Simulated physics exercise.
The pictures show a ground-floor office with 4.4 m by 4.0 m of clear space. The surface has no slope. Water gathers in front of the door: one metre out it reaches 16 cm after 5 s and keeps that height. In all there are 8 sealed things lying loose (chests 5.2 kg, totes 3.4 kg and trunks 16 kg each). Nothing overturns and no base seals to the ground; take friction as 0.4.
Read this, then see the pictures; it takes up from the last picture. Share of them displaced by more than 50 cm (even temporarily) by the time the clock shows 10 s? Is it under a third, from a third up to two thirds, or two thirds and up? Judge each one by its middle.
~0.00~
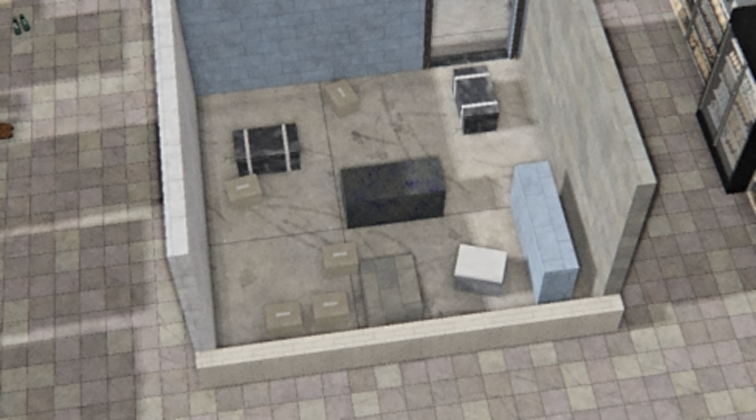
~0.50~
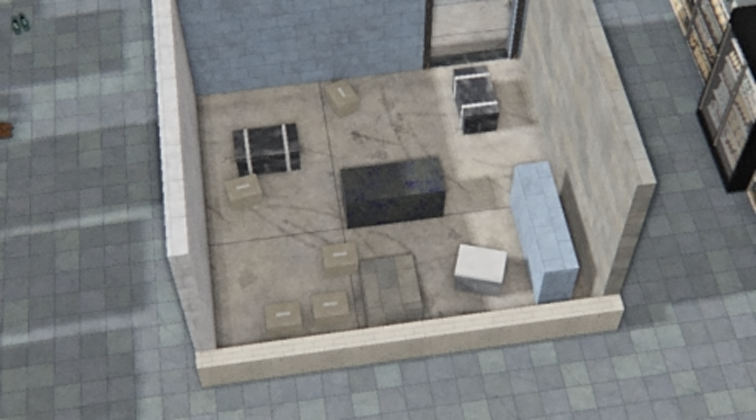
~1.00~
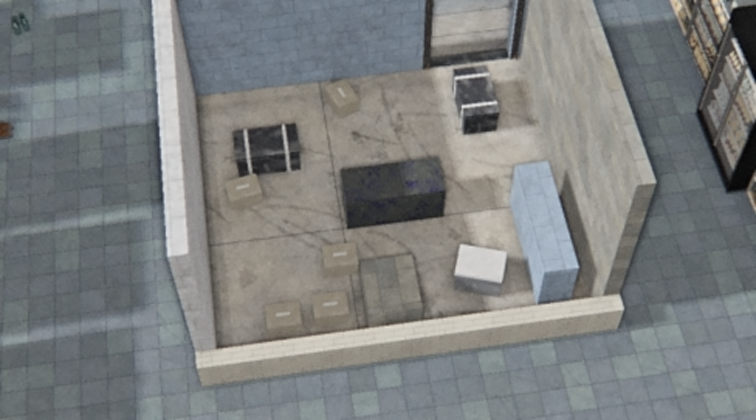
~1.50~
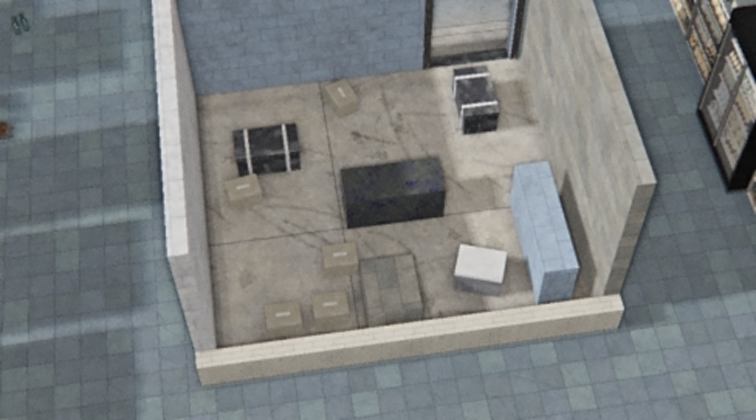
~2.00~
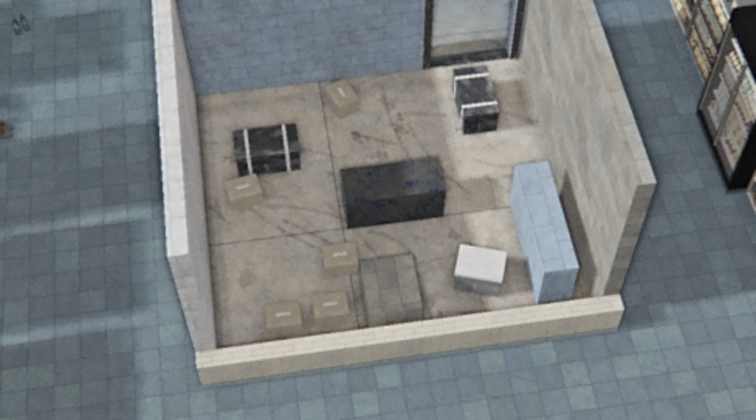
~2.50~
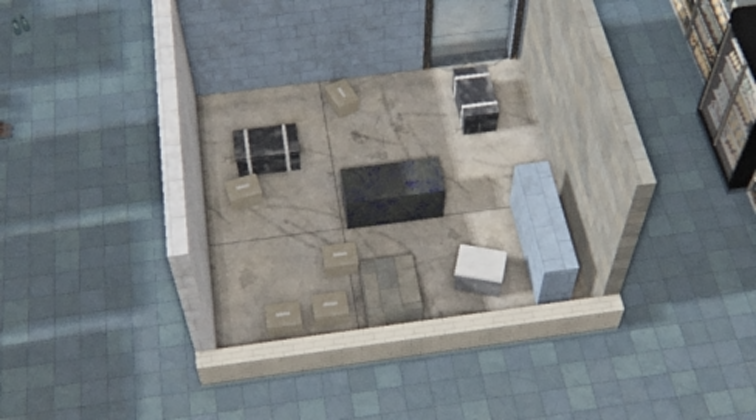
The moved portion will fall below a third.
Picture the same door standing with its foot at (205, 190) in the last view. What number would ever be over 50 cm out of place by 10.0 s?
Then it comes to 5.
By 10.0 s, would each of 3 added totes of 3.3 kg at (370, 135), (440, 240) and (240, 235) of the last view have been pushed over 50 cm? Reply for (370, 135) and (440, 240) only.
Well, the first one tops the mark, and the second tops the mark.
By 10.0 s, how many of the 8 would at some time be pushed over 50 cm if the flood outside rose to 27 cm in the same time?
It would come to 4 of them.
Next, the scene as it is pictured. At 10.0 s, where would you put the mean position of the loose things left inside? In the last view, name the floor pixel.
That lands at roughly (342, 244).
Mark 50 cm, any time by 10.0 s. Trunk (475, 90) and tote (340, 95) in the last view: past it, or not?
The first is beyond the limit and the second is within the limit.
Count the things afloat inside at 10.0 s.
By my count, 2.
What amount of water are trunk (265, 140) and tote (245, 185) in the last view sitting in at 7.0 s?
I'd estimate 1 cm for the first and 0 cm for the second.
After 3.5 s 0 of 8 are over 50 cm from their spots; 0 afloat.
After 4.5 s 0 of 8 are over 50 cm from their spots; 0 afloat.
After 7.0 s 1 of 8 are over 50 cm from their spots; 1 afloat.
After 10.0 s 2 of 8 are over 50 cm from their spots, and 2 have been at some point; 2 afloat.
